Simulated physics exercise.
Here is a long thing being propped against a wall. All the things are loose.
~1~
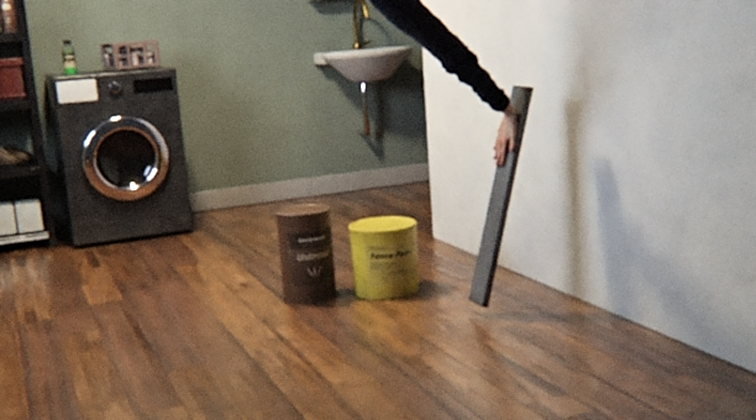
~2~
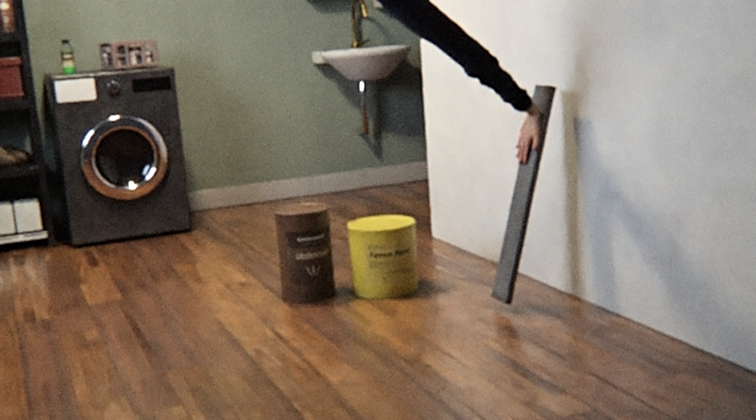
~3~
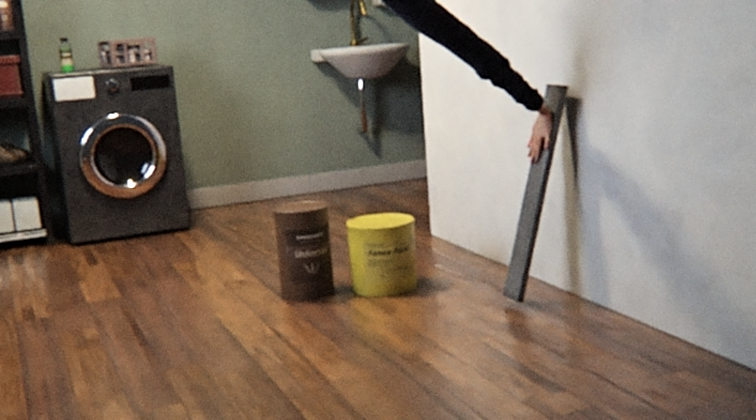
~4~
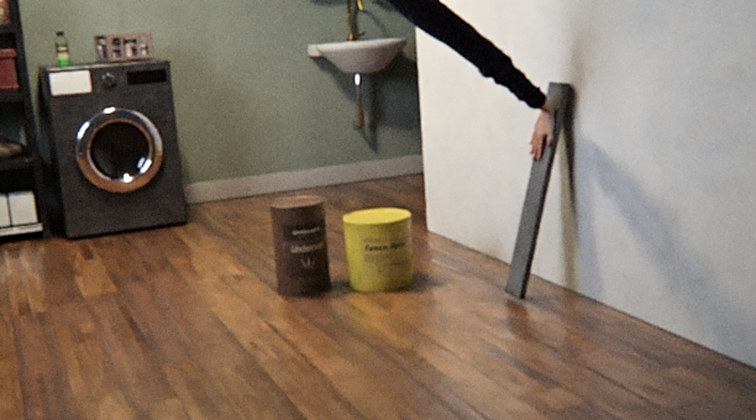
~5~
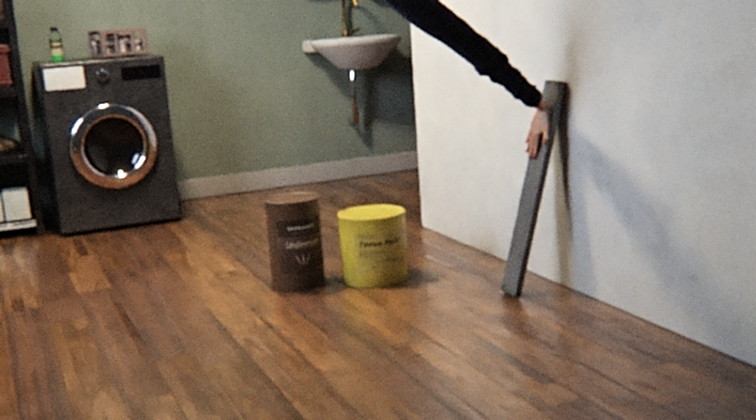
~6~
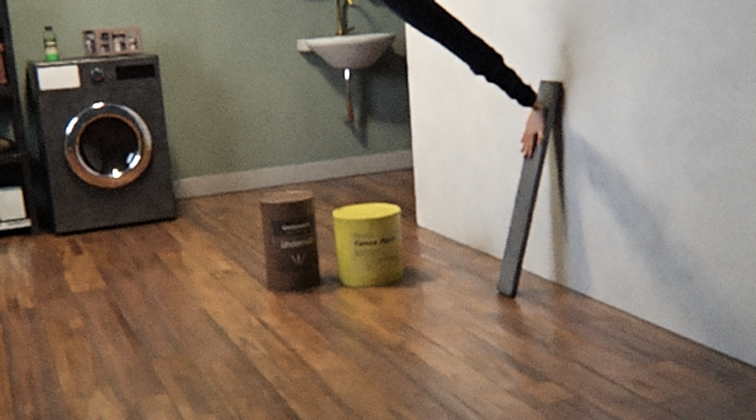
In a room with a washing machine, a hand leans a grey plank against the wall.
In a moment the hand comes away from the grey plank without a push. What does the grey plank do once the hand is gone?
As it turns out, it remains leaning.
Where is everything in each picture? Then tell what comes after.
On its way; grey plank (501, 196); brown pail (307, 253), in the first picture.
On its way; grey plank (523, 194); brown pail (305, 252), in the second picture.
On its way; grey plank (535, 193); brown pail (304, 250), in the third picture.
On its way; grey plank (537, 190); brown pail (301, 245), in the fourth picture.
Leant on the wall, still held; grey plank (533, 188); brown pail (295, 241), in the fifth picture.
Leant on the wall, still held; grey plank (528, 188); brown pail (290, 240), in the sixth picture.
Then, 0.40 s on from there, no change.
Then, 0.90 s on from there, grey plank resting near (528, 189).
In the end, all 3 unmoved. At the end, from the last picture's camera, grey plank near (528, 189). The plank stays up.
